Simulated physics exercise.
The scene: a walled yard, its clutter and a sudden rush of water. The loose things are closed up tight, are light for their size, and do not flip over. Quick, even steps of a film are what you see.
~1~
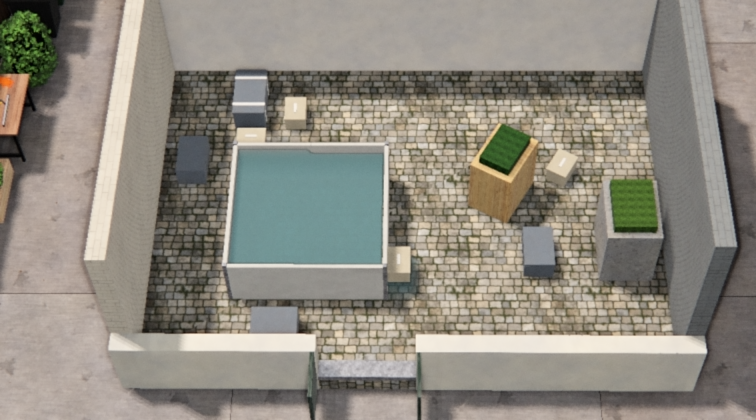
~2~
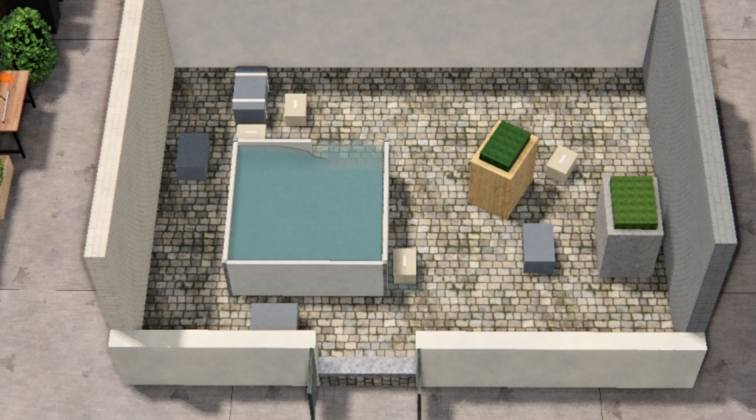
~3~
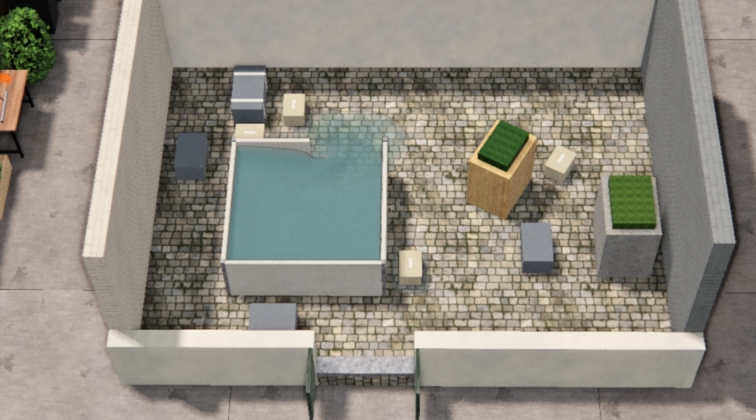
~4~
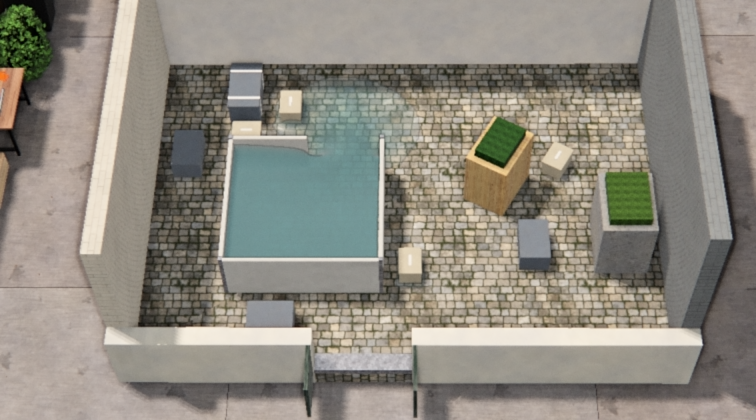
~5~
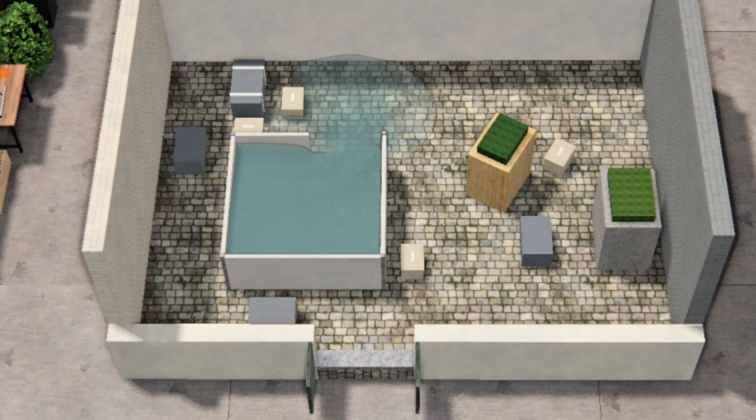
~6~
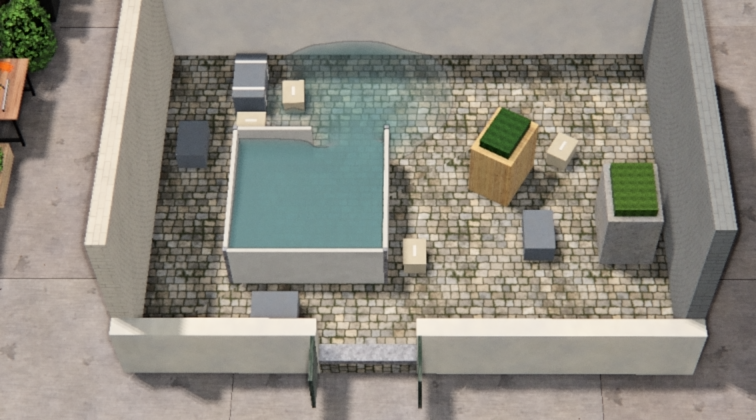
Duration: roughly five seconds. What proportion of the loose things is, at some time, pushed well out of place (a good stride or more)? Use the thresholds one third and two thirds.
I'd put it between one third and two thirds.
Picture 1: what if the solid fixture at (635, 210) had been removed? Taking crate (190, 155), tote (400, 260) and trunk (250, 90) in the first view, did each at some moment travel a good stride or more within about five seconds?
Successively: Moved a long way, never went far, moved a long way.
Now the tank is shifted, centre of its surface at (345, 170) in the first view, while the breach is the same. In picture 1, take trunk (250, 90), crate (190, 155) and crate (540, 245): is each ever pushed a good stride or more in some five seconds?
Object by object, in turn: Travelled a good distance, travelled a good distance, lingered near its place.
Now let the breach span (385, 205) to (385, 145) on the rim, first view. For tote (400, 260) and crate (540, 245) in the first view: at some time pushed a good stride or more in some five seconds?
Taking them in turn, the first never got there and the second got that far.
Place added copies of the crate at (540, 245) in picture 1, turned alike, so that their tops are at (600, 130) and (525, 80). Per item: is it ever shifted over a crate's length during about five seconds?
Going one by one, I'd say gets shoved clear for the first and gets shoved clear for the second.
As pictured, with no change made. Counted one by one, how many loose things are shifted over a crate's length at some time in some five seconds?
Count: 4.
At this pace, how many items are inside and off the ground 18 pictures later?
My count is 1.
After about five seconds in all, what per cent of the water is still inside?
Close to 100 %.
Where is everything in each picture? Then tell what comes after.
In the first frame, a tote at (399, 260) rests on the ground; a tote at (295, 108) rests on the ground; 0 of 8 have shifted.
In the second frame, a tote at (405, 262) rests on the ground, close to its start; a tote at (295, 105), on the bottom; 1 of 8 have shifted.
In the third frame, a tote at (410, 263) rests on the ground, close to its start; a tote at (294, 105) rests on the ground; 1 of 8 have shifted.
In the fourth frame, a tote at (410, 260) rests on the ground, close to its start; a tote at (291, 102), on the bottom; 1 of 8 have shifted.
In the fifth frame, a tote at (412, 257), on the bottom, close to its start; a tote at (293, 98), on the bottom; 1 of 8 have shifted.
In the sixth frame, a tote at (415, 251) rests on the ground, close to its start; a tote at (293, 91), on the bottom, close to its start; 1 of 8 have shifted.
A moment on, 0 of 8 are well off their spots; 0 afloat.
Next, 0 of 8 are well off their spots; 1 afloat.
Later, 3 of 8 are well off their spots; 1 afloat.
In the end, 3 of 8 are well off their spots, and 4 have been at some point; 3 afloat.
